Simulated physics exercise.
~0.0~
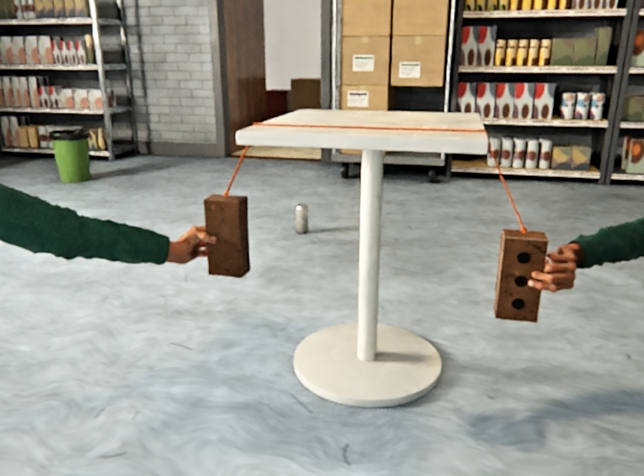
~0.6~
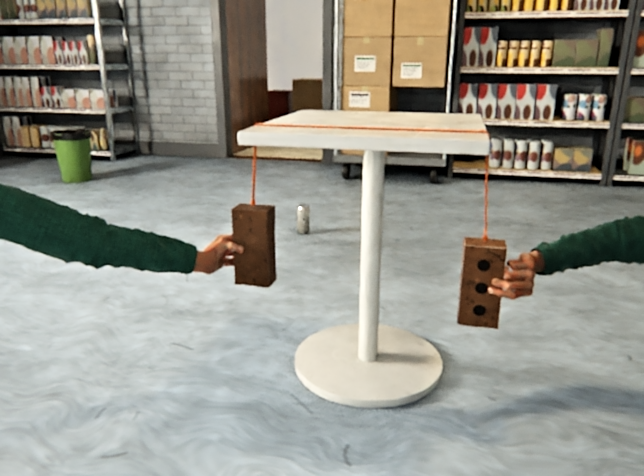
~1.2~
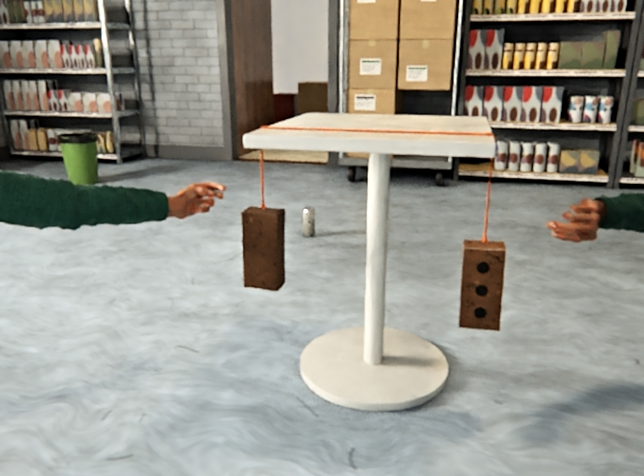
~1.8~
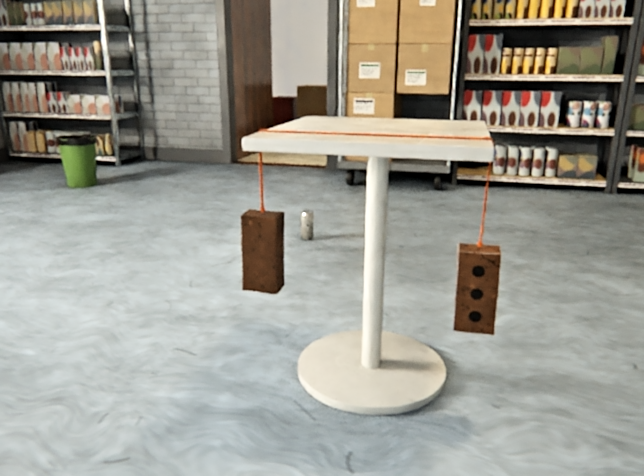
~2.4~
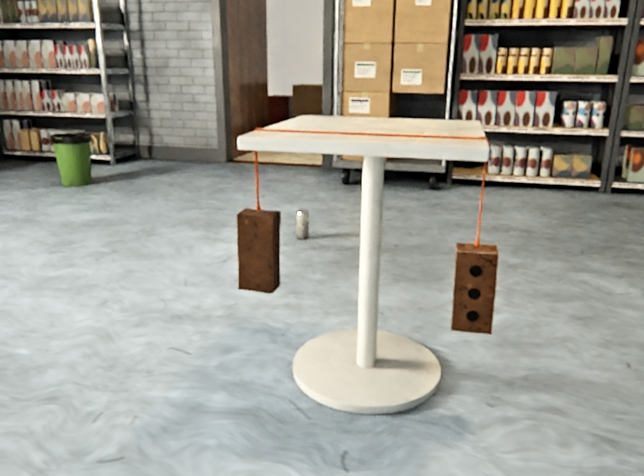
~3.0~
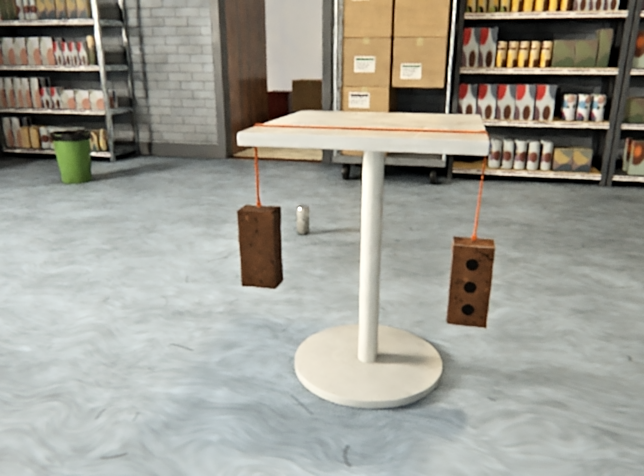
Two hands in green sleeves held brown bricks tied to an orange ribbon draped across a pale table, moved them inward until they hung below its edges, then let go and drew away, leaving both bricks hanging at about the same heights.
